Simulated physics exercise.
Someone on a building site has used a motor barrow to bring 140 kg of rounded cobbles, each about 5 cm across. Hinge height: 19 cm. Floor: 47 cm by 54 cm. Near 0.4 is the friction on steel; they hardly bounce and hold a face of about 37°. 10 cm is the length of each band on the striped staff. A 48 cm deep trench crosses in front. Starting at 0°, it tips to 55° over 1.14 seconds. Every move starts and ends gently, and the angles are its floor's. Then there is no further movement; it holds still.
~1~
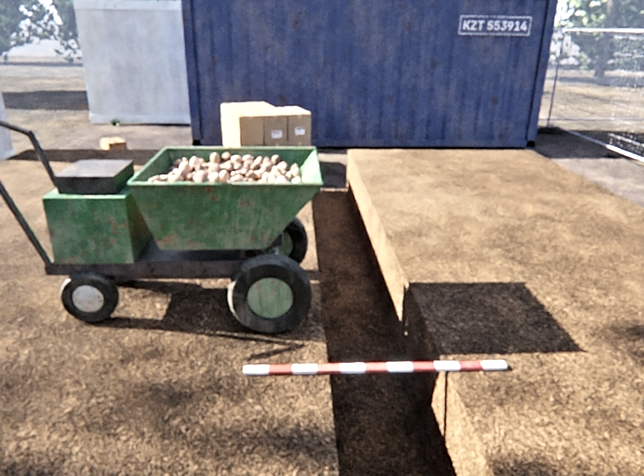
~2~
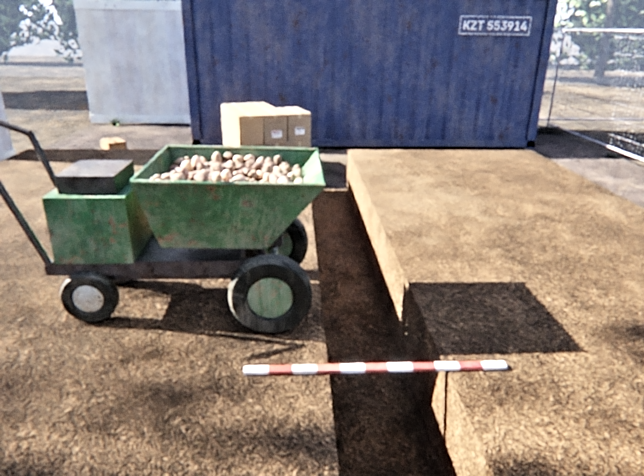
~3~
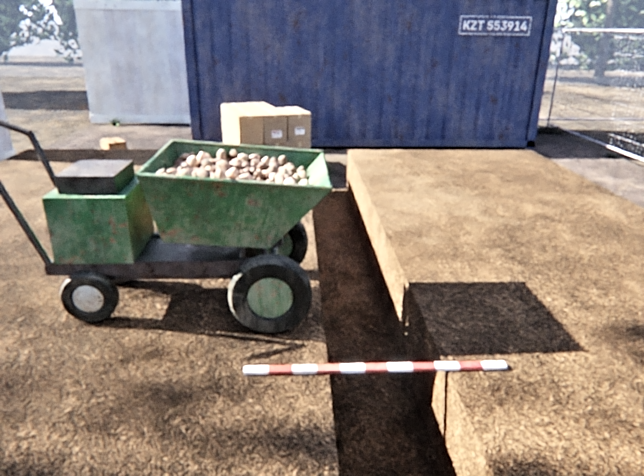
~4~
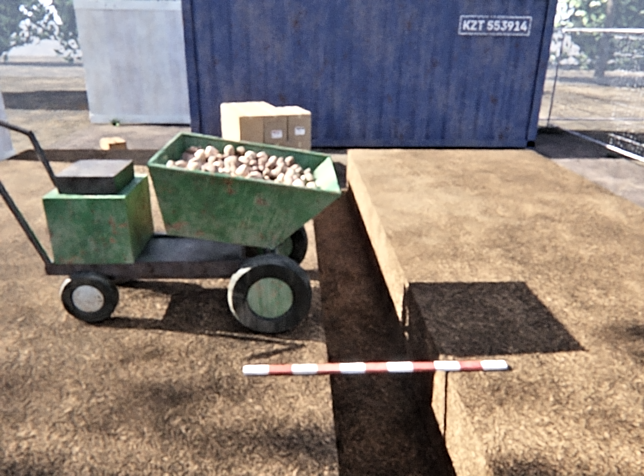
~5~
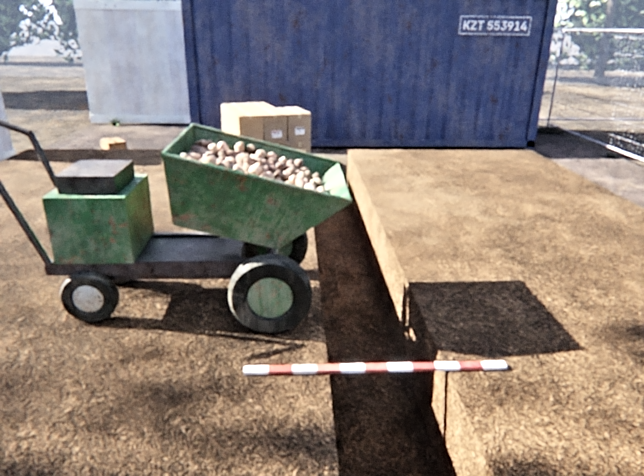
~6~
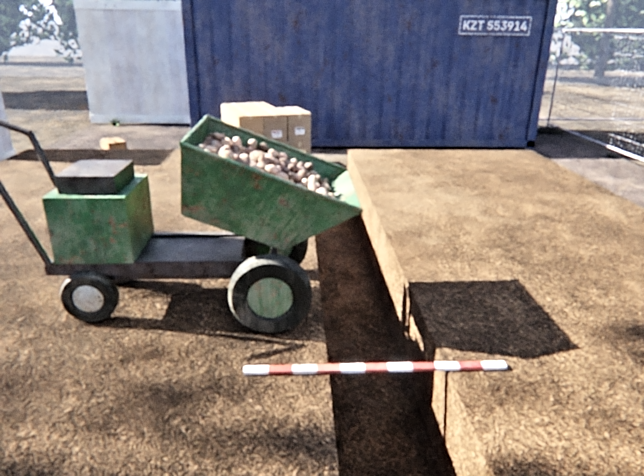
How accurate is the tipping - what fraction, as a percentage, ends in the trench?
Close to 32 in every hundred.
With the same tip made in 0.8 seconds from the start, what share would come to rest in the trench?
It would come to roughly 30 per cent.
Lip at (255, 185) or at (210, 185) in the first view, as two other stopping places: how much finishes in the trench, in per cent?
50 and 40 %.
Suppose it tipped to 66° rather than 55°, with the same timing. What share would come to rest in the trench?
Share in trench: Approx. 65%.
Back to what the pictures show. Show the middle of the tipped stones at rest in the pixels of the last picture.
The middle should be near (399, 366).
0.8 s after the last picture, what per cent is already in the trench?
At that moment: Approx. 5 %.
Then, 0.4 s after the last picture the floor is at 47°, 100 % in the skip; the foremost stones are at (364, 231).
Then, 0.8 s after the last picture the floor is at 55°, 93 % in the skip, 6 % in the trench, 1 % past the trench; the foremost stones are at (425, 283).
Then, 1.1 s after the last picture the floor is at 55°, 73 % in the skip, 13 % in the trench, 14 % past the trench; the foremost stones are at (490, 303).
Then, 3.1 s after the last picture the floor is at 55°, 50 % in the skip, 32 % in the trench, 18 % past the trench; the foremost stones are at (560, 305).
